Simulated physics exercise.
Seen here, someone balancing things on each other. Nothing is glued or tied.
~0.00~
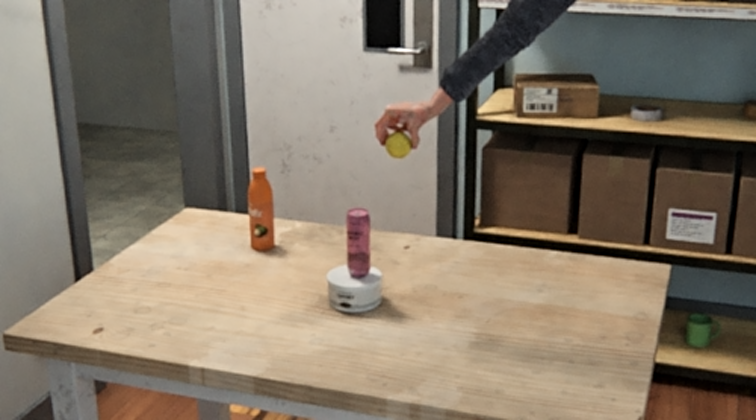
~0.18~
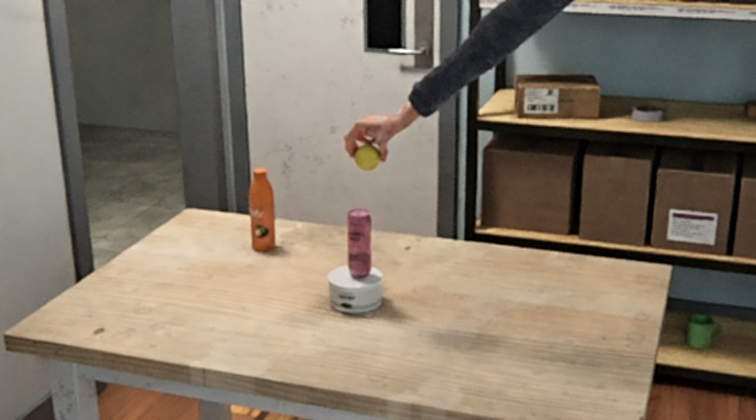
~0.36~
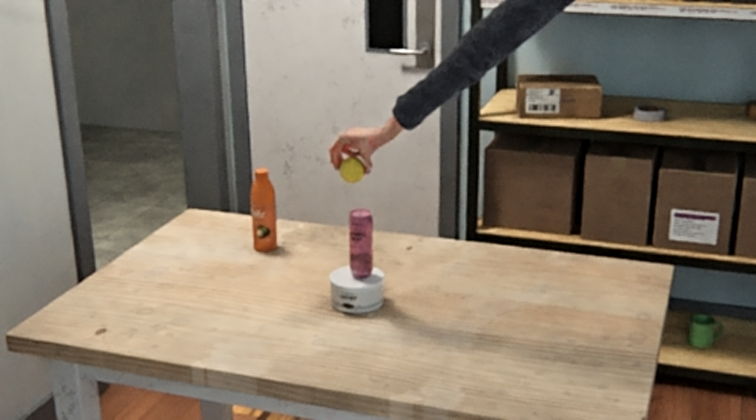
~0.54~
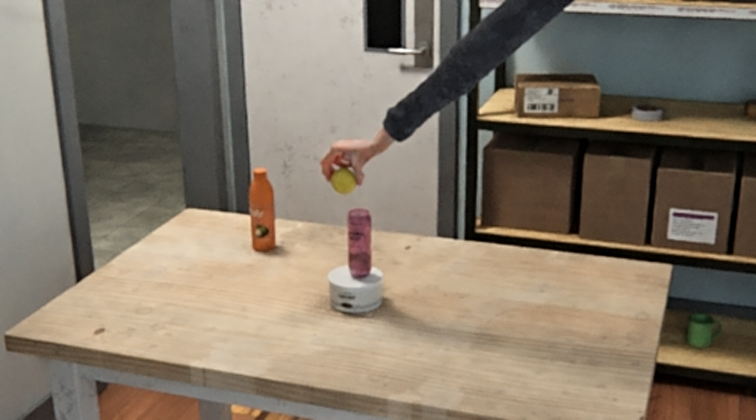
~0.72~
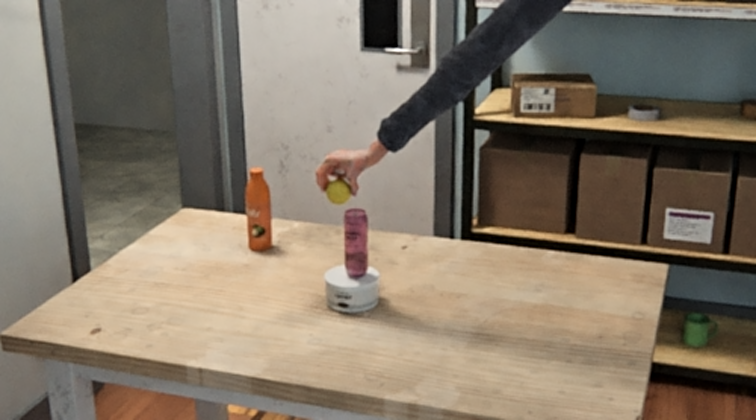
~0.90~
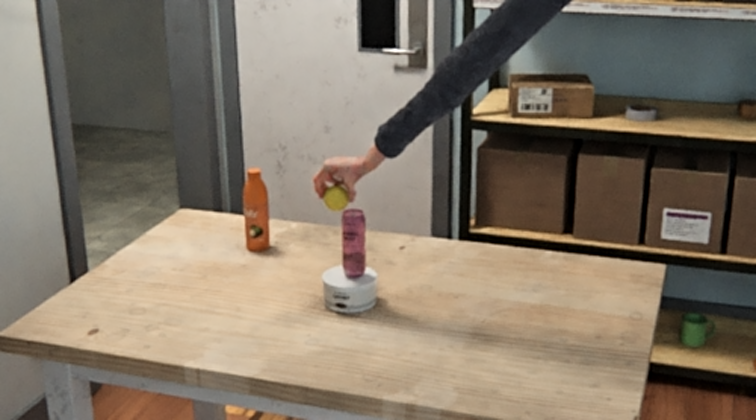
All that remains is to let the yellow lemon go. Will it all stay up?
Outcome: The pile gives way.
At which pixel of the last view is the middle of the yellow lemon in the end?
Around (269, 273).
Around 1.20 s, yellow lemon now fallen.
Around 1.30 s, things are still on the move.
Around 1.40 s, as before.
Around 2.70 s, nothing new.
Finally (4.0 s), fallen, yellow lemon; the other 3 still in place. Final places as the last picture's camera would see them, yellow lemon near (269, 273). The pile loses its balance.
